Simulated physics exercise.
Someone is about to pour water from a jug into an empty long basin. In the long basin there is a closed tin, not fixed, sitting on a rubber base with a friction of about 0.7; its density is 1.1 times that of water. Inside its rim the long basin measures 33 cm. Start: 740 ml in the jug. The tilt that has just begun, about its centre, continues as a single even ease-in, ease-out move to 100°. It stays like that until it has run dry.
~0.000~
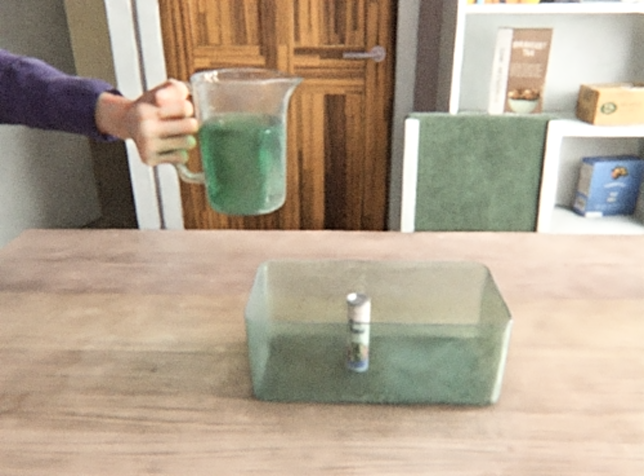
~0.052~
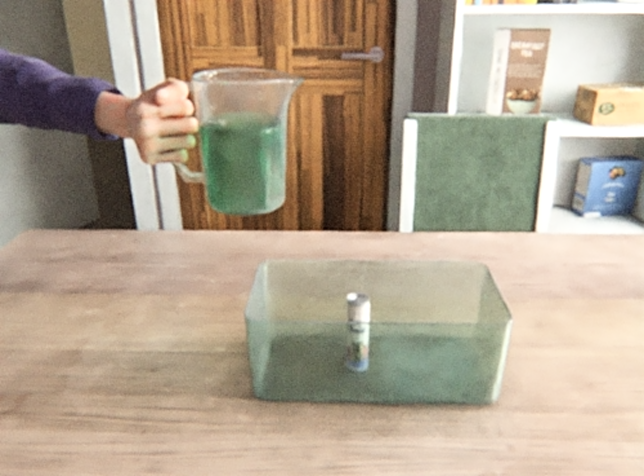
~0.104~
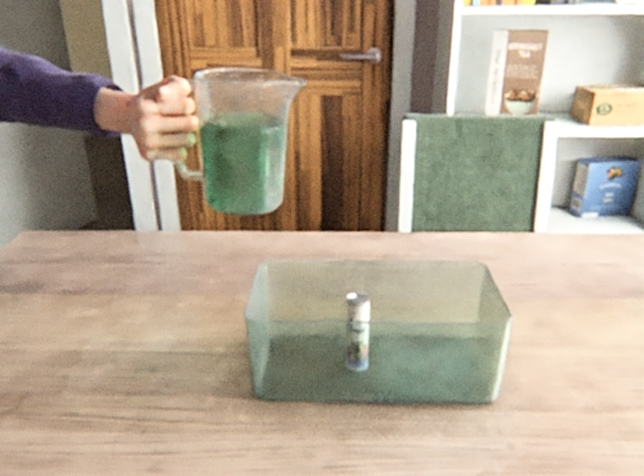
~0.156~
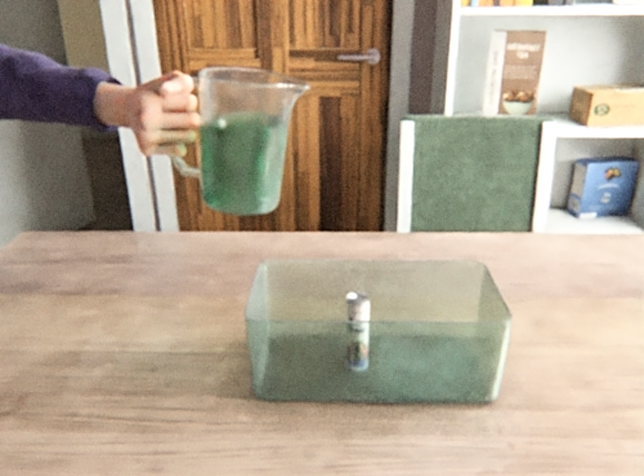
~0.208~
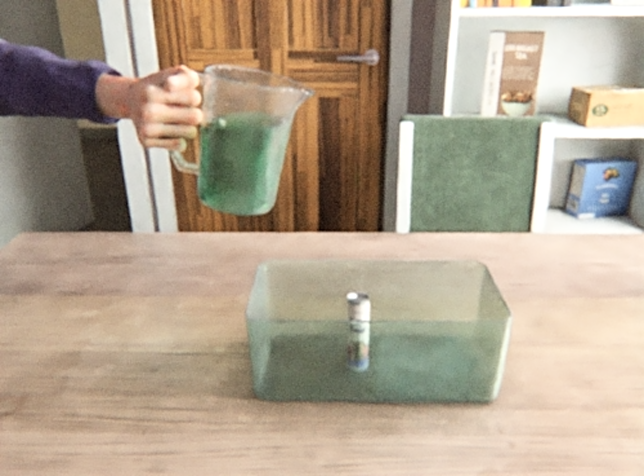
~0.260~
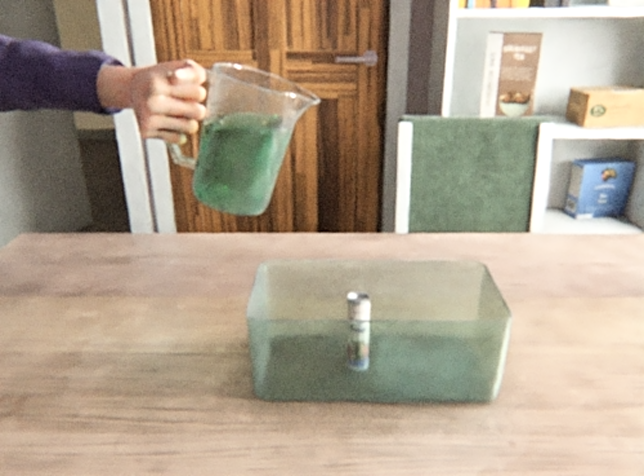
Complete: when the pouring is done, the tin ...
... is still on its feet.
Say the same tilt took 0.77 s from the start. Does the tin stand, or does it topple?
Well, the tin simply holds firm.
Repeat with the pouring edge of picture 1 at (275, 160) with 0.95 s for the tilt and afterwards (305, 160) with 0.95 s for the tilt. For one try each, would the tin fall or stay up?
The tin stays vertical the first time and overturns the second time.
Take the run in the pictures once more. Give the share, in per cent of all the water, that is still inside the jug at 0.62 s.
I'd estimate some 92 % remains.
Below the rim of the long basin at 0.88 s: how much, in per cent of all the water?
It works out near 26 per cent.
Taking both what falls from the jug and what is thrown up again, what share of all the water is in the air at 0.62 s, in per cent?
About 8 per cent.
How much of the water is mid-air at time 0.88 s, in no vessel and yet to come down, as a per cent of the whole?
Roughly 28 %.
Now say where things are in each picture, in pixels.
In the first picture, it leans 0°; its right rim is at (303, 78); the water meets the walls at (202, 119) and (283, 120); the long basin's rim runs from (253, 289) to (499, 292); the tin's top is at (358, 302).
In the second picture, it leans 1°; its right rim is at (304, 79); the water meets the walls at (203, 119) and (284, 119).
In the third picture, it leans 3°; its right rim is at (306, 81); the water meets the walls at (203, 119) and (284, 120).
In the fourth picture, it leans 7°; its right rim is at (310, 86); the water meets the walls at (204, 119) and (286, 120).
In the fifth picture, it leans 11°; its right rim is at (315, 92); the water meets the walls at (207, 120) and (289, 120).
In the sixth picture, it leans 17°; its right rim is at (320, 100); the water meets the walls at (208, 122) and (292, 122).
Then, 0.62 s in, the tilt is 73° and 92 per cent is still to pour; the tin stands where it began.
Then, 0.88 s in, the tilt is 99° and 45 per cent is still to pour; the tin stands where it began.
Then, 1.15 s in, the tilt is 100° and 9 per cent is still to pour; the tin stands where it began.
Then, 1.45 s in, the tilt is 100° and 1 per cent is still to pour; the tin stands where it began.
Finally, the tin stands where it began.
